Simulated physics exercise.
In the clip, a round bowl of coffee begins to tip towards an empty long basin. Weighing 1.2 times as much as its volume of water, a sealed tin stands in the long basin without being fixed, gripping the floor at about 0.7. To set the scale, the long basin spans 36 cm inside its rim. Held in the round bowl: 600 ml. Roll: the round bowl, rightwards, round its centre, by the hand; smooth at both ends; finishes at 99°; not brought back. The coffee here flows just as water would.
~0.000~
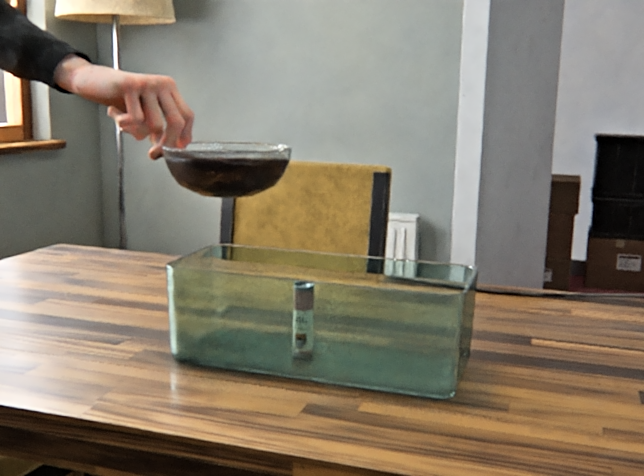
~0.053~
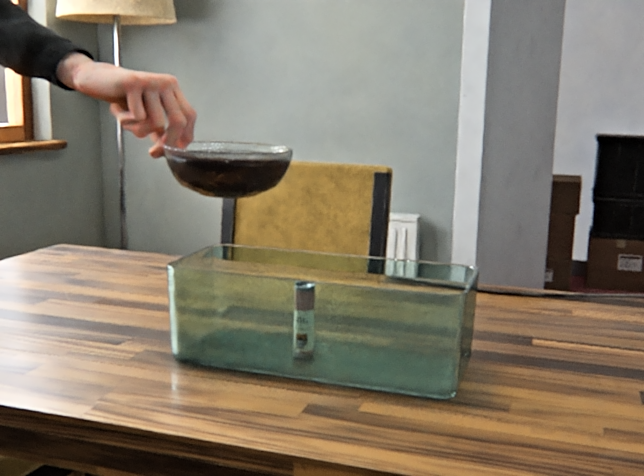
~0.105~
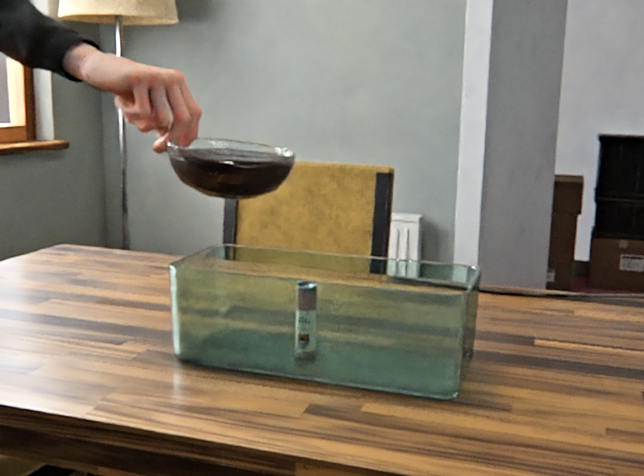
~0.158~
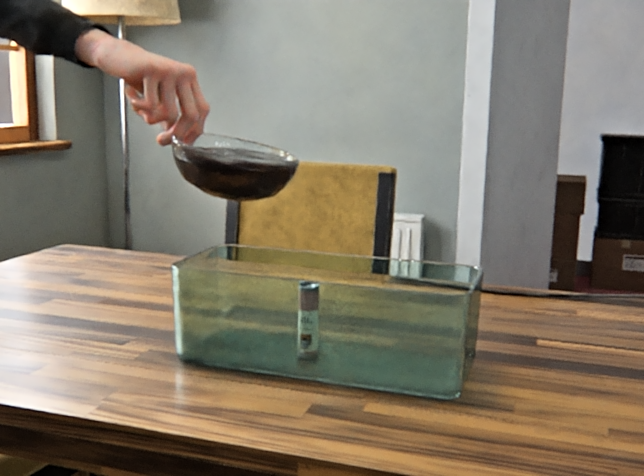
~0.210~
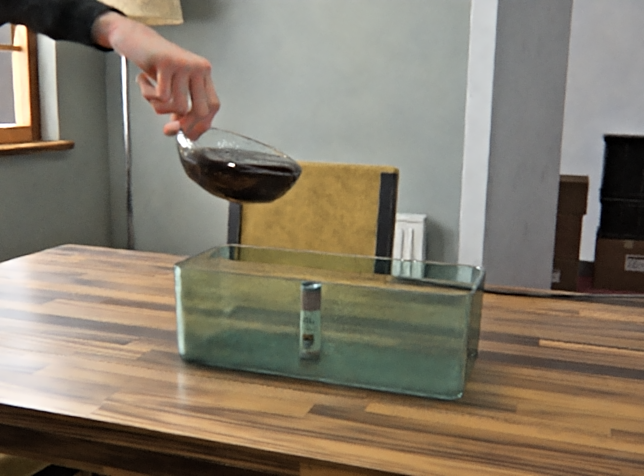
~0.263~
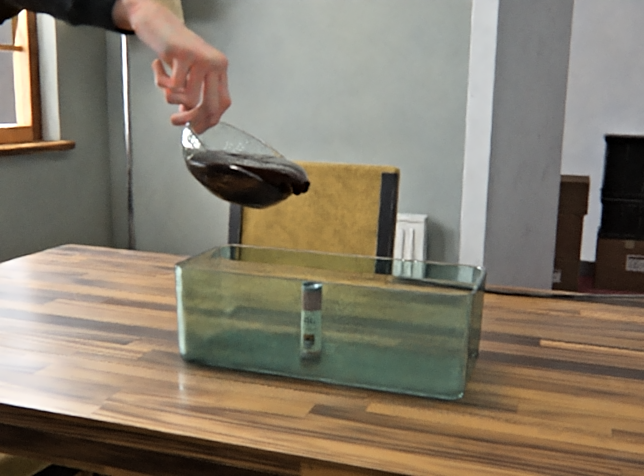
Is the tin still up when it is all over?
Yes. I'd say it will ride it out.
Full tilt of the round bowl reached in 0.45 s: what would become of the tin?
In that case the tin does not tip.
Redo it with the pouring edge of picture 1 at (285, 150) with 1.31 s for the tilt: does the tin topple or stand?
It does not tip.
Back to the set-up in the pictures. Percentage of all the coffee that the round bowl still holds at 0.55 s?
Some 9 % of it is still there.
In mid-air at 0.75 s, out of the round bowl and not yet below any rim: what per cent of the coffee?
Roughly 1 per cent.
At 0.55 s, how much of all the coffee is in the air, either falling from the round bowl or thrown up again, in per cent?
About 24 per cent.
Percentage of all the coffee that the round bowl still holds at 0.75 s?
Roughly 0 per cent.
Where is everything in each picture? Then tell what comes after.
Tilt 0°; pouring edge (286, 151); surface from (176, 152) to (286, 158); the long basin's rim runs from (191, 256) to (471, 282); the tin's top is at (304, 288), in the first picture.
Tilt 1°; pouring edge (288, 153); surface from (177, 152) to (287, 159), in the second picture.
Tilt 5°; pouring edge (291, 158); surface from (181, 150) to (290, 161), in the third picture.
Tilt 12°; pouring edge (294, 165); surface from (186, 149) to (295, 164), in the fourth picture.
Tilt 20°; pouring edge (297, 175); surface from (191, 149) to (296, 169); 2 per cent is over the edge, in the fifth picture.
Tilt 30°; pouring edge (296, 187); surface from (196, 152) to (285, 170); 10 per cent is over the edge, in the sixth picture.
After 0.55 s the tilt is 87° and 9 per cent is still to pour; the tin stands where it began.
After 0.75 s the tilt is 99° and 0 per cent is still to pour; the tin stands where it began.
After 0.97 s the tilt is 99° and 0 per cent is still to pour; the tin stands where it began.
After 1.21 s the tilt is 99° and 0 per cent is still to pour; the tin stands where it began.
In the end the tin stands where it began.
